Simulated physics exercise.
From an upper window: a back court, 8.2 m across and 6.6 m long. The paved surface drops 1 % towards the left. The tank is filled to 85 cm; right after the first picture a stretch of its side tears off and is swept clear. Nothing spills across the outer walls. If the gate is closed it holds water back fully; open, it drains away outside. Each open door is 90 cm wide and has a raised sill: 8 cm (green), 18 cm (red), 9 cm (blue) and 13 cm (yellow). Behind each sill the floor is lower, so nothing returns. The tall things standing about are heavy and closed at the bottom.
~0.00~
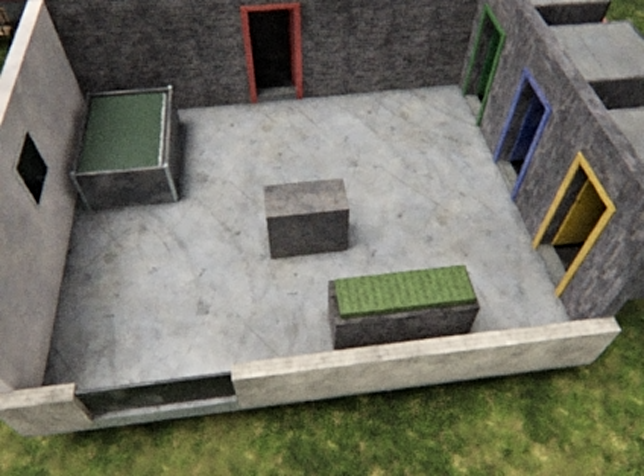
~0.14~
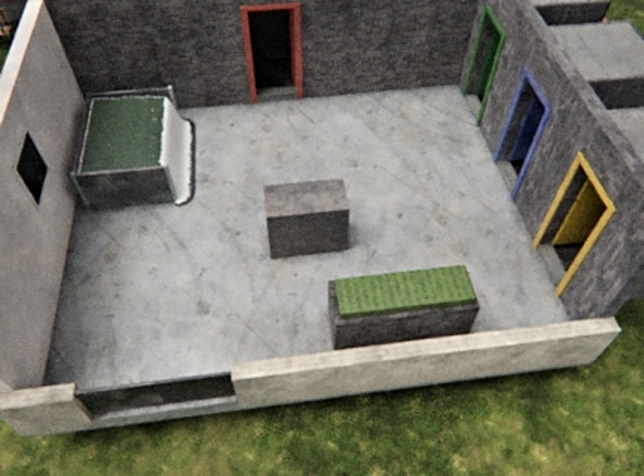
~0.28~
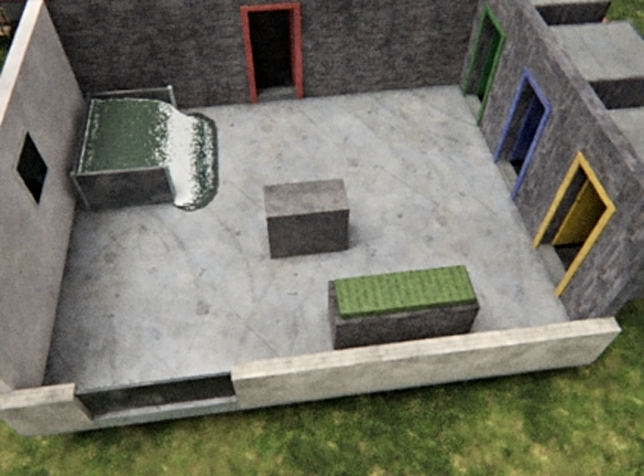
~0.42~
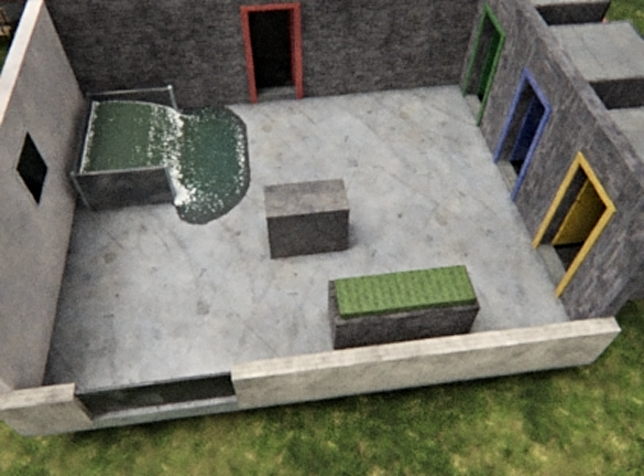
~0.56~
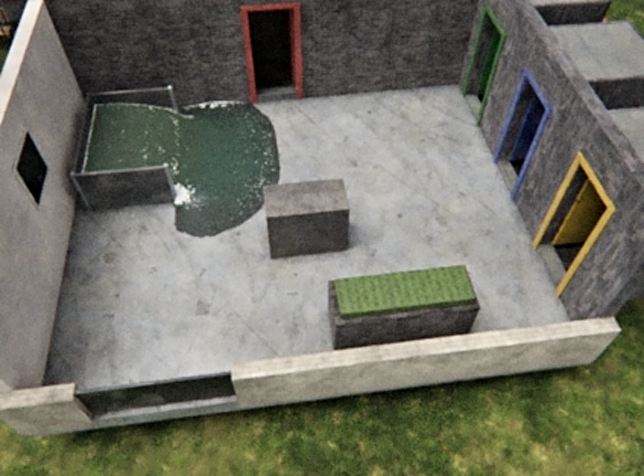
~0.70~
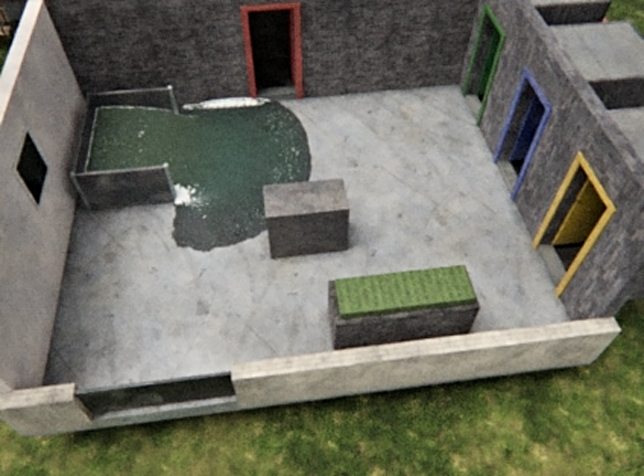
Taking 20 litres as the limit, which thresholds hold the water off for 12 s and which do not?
Within that time: At the green door it exceeds the limit; at the red door it does not reach the limit; at the blue door it goes over the limit; at the yellow door it stays under the limit.
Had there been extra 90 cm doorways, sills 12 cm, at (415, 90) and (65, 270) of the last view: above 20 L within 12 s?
In that order: Under, not over.
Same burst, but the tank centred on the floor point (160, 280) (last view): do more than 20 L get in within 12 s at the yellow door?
Then: Yellow past it.
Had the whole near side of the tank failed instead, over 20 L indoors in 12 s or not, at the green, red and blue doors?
Against that limit: Green under, red below, blue under.
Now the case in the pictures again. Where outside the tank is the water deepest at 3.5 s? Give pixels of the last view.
At about (452, 120).
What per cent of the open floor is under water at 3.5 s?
Some 65 per cent of it.
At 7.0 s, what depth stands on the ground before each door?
In cm: Green 7, red 4, blue 6, yellow 4.
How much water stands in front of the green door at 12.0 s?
Roughly 1.0 cm deep.
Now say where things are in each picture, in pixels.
In the first frame, the tank at (126, 131) is whole and still, 85 cm deep.
In the second frame, water pours out at (174, 150) and has run 1.2 m, to (178, 204); typically 8 cm deep outside, 85 cm at the tank's back.
In the third frame, the front is at (198, 116), 1.4 m from the gap at (174, 151); 1.7 m2 of floor is under water; 78 cm left at the back of the tank.
In the fourth frame, water pours out at (175, 152) and has run 1.8 m, to (217, 107); typically 12 cm deep outside, 72 cm at the tank's back.
In the fifth frame, the front is at (246, 216), 2.1 m from the gap at (175, 153); 6.0 m2 of floor is under water; 70 cm left at the back of the tank.
In the sixth frame, the front is at a hidden place, 2.7 m from the gap at (175, 153); 8.3 m2 of floor is under water; 63 cm left at the back of the tank.
After 1.4 s water covers 40 % of the floor and is deepest (26 cm) near (182, 176); green door not reached, red door 17 cm at the sill, 0 L in, blue door not reached, yellow door not reached.
After 2.2 s water covers 55 % of the floor and is deepest (40 cm) near (454, 87); green door 24 cm at the sill, 33 L in, red door 15 cm at the sill, 0 L in, blue door 18 cm at the sill, 5 L in, yellow door not reached.
After 3.5 s water covers 65 % of the floor and is deepest (26 cm) near (452, 120); green door 26 cm at the sill, 244 L in, red door 9 cm at the sill, 0 L in, blue door 21 cm at the sill, 90 L in, yellow door 10 cm at the sill, 0 L in.
After 7.0 s water covers 80 % of the floor and is deepest (14 cm) near (549, 344); green door 7 cm at the sill, 349 L in, red door 4 cm at the sill, 0 L in, blue door 6 cm at the sill, 141 L in, yellow door 4 cm at the sill, 0 L in.
After 12.0 s water covers 100 % of the floor and is deepest (15 cm) near (69, 245); green door 1 cm at the sill, 350 L in, red door 3 cm at the sill, 0 L in, blue door 3 cm at the sill, 141 L in, yellow door 4 cm at the sill, 0 L in.
